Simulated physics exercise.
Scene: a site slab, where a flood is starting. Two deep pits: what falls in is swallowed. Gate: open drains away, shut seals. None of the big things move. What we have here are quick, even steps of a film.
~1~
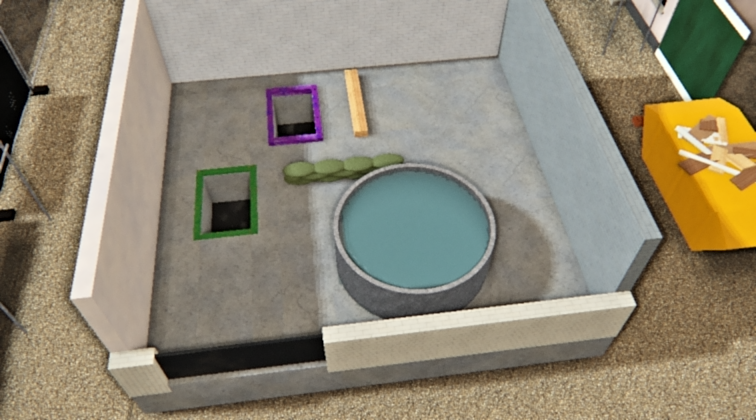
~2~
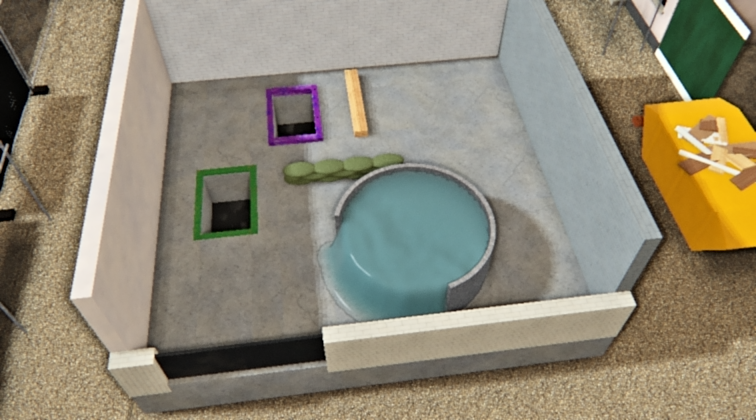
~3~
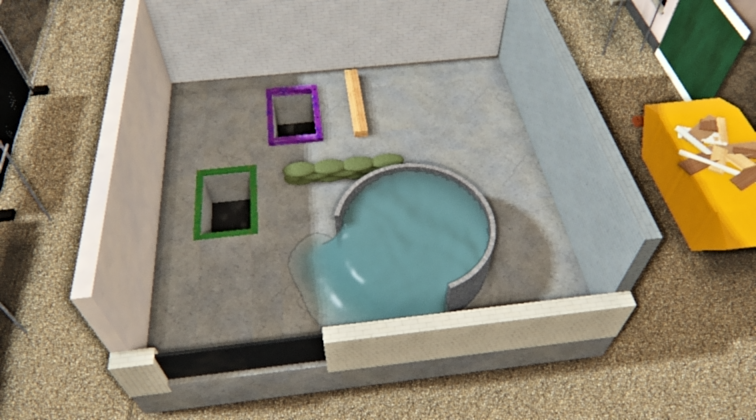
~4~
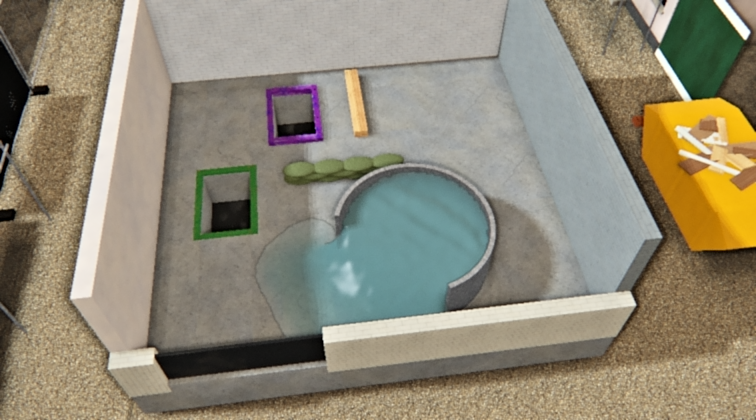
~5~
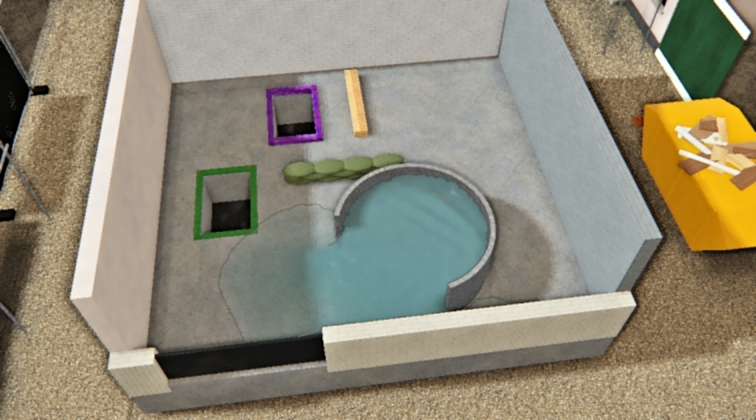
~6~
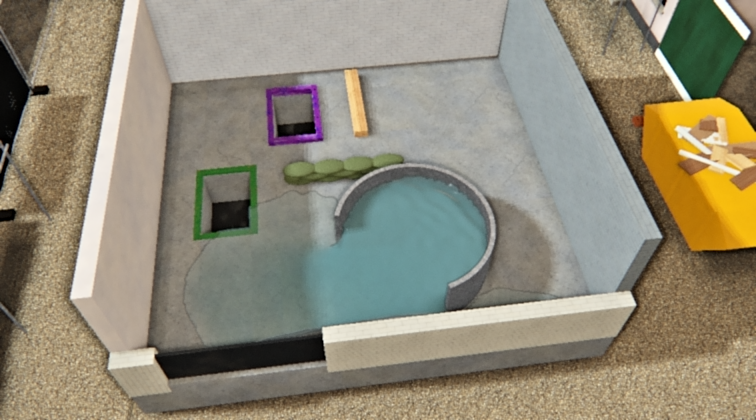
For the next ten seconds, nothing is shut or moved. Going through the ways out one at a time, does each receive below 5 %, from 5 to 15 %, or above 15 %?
The gate will be a minor outlet short of five per cent; the purple pit will be a minor outlet short of five per cent; the green pit will be a major outlet past fifteen per cent.
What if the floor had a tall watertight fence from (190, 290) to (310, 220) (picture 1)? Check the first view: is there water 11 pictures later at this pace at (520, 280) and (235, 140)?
First spot swamped; second spot not reached.
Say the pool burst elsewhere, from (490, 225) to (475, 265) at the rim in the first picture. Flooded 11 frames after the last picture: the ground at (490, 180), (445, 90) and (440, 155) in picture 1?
The first would be drenched, the second still unwetted and the third drenched.
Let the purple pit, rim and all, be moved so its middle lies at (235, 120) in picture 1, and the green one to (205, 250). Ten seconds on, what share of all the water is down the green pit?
In per cent: Green 60.
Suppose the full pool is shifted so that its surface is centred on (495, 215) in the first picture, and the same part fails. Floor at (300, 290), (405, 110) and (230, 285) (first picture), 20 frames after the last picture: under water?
Looking at all three, I'd call them swamped, bone dry, swamped.
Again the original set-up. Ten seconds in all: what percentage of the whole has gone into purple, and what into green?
Close to 0 per cent, and close to 42 per cent.
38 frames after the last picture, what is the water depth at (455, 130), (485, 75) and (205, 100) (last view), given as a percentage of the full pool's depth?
In order: 2, 4, 14 %.
A moment on, water covers 30 % of the floor; the gate 0 %, the purple pit 0 %, the green pit 1 %.
Next, water covers 35 % of the floor; the gate 0 %, the purple pit 0 %, the green pit 3 %.
Then, water covers 60 % of the floor; the gate 0 %, the purple pit 0 %, the green pit 15 %.
Later, water covers 90 % of the floor; the gate 0 %, the purple pit 0 %, the green pit 30 %.
In the end, water covers 95 % of the floor; the gate 0 %, the purple pit 0 %, the green pit 41 %.
